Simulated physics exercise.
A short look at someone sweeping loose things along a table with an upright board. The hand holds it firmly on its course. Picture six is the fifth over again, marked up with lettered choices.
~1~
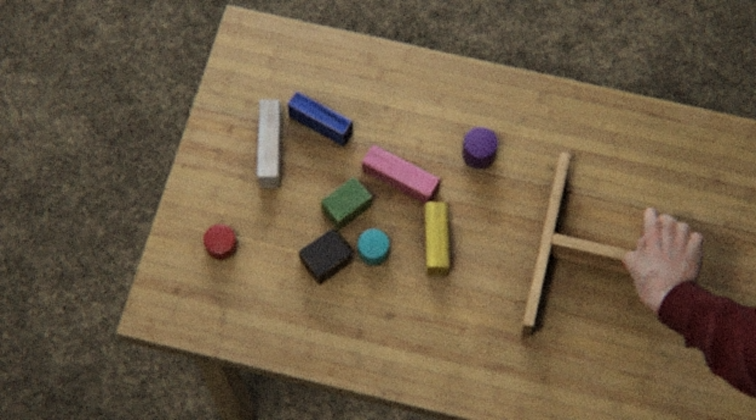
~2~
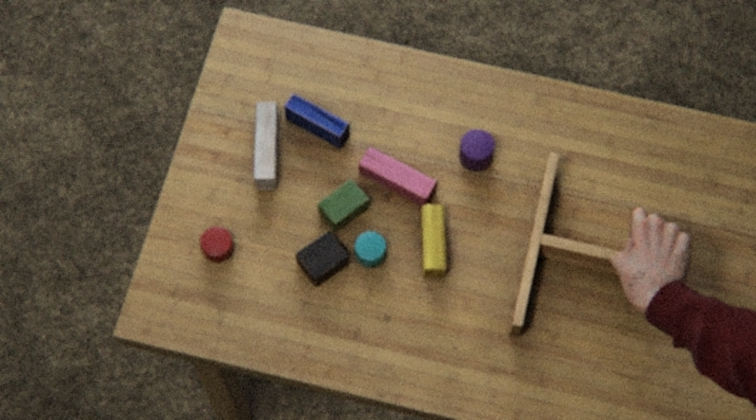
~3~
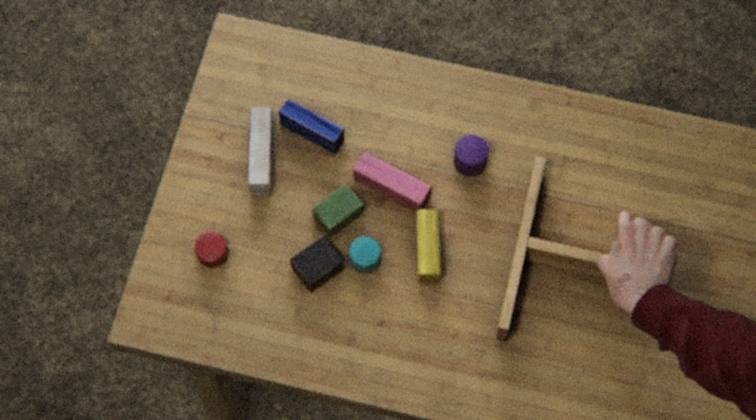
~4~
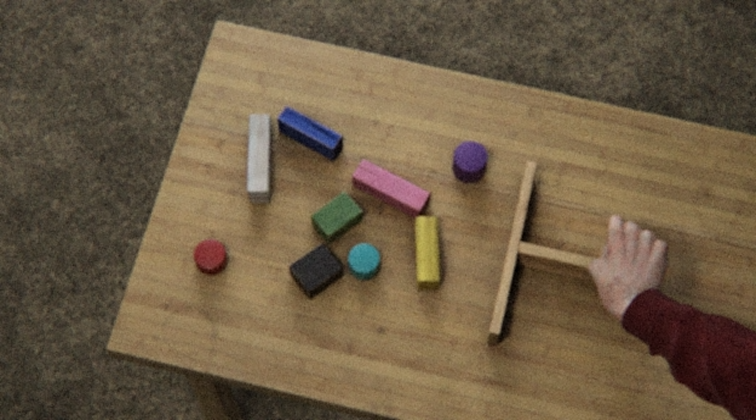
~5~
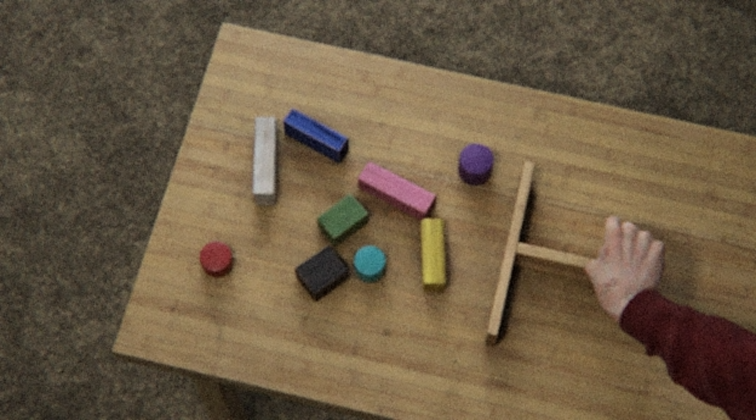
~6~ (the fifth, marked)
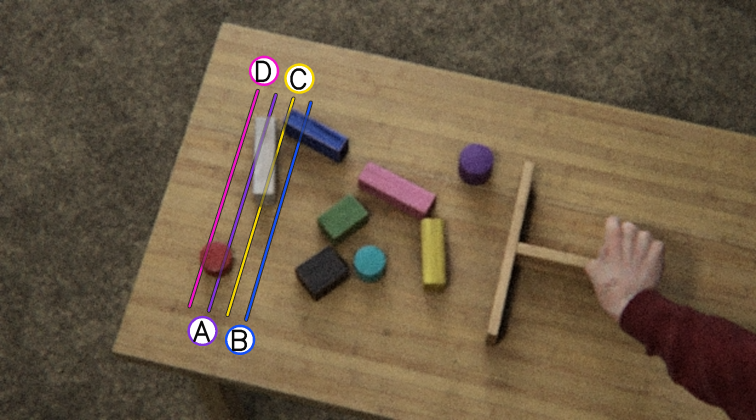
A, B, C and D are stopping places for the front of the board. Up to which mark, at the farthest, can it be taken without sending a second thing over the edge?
As far as mark D.
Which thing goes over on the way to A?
It is the white stick.
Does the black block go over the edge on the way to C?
No.
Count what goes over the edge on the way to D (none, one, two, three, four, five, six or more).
By then, one.
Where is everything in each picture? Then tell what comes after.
The first picture shows blue stick (320, 119); pink stick (401, 175); board (548, 237).
The second picture shows board (537, 237); white stick (266, 146).
The third picture shows board (523, 240); yellow stick (429, 246).
The fourth picture shows board (514, 245); purple tin (470, 162).
The fifth picture shows board (512, 246); blue stick (316, 136); pink stick (397, 192); turquoise tin (370, 265).
On the copy, A at (243, 199); B at (280, 207); C at (261, 203); D at (225, 195).
On D. First, board (408, 222); purple tin (405, 149); turquoise tin (356, 260).
Then, board (305, 199); white stick (226, 153); purple tin (314, 116).
Finally, board (226, 181); white stick over the edge; red tin (154, 246); one fallen.
By contrast, A is within the limit but short; B is within the limit but short; C is within the limit but short.
